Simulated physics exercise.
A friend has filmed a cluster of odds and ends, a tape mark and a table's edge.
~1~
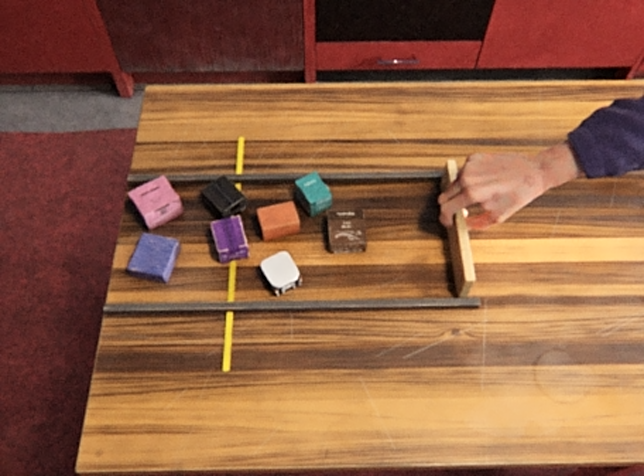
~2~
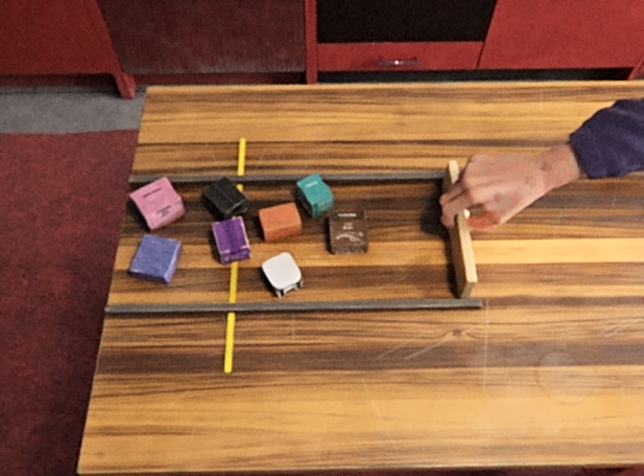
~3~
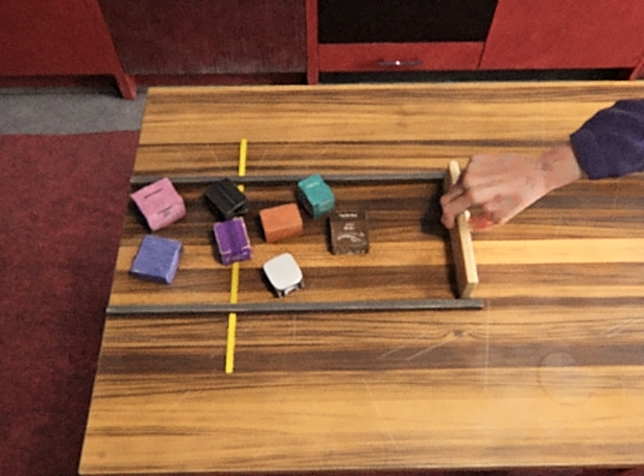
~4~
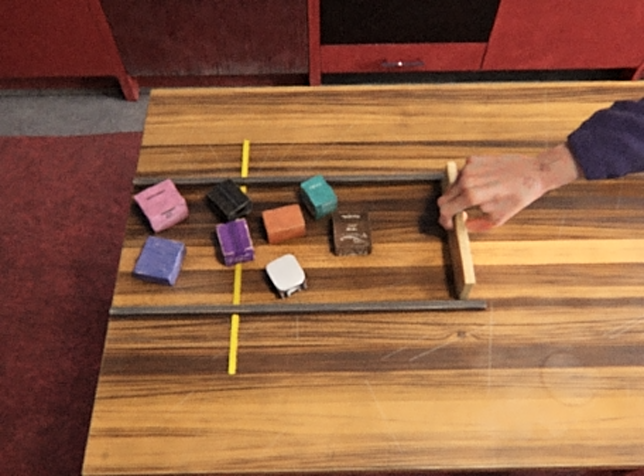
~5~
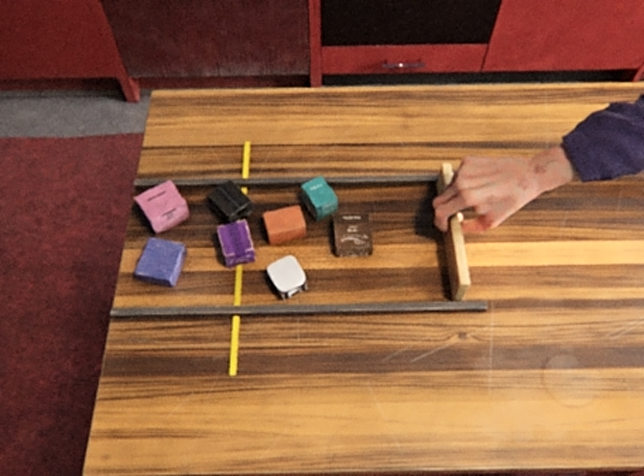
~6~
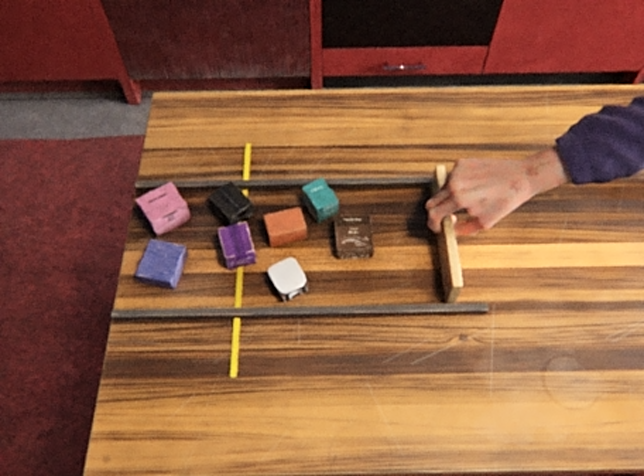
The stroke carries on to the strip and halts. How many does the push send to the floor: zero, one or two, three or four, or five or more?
Here the number that fall off is zero.
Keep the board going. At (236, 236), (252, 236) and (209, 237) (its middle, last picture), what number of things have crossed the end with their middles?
In that order 0, 0 and 1.
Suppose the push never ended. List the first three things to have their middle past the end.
The order is the blue block, then the pink box, then the orange block.
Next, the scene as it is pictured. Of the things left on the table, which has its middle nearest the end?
The blue block ends nearest.
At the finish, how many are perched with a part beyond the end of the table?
It comes to 0.
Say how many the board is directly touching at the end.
3 of them.
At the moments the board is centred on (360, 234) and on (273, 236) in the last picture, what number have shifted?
At the one place 1, at the other 6.
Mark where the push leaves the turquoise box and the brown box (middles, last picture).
First (231, 198), then (223, 239).
Early on, none off yet; pink box at rest near (164, 209); blue block at rest near (162, 264); black box at rest near (232, 205).
A while later, none off yet; pink box at rest near (164, 209); blue block at rest near (162, 264); black box travelled a little near (216, 200).
Finally, the number that fall off is zero.
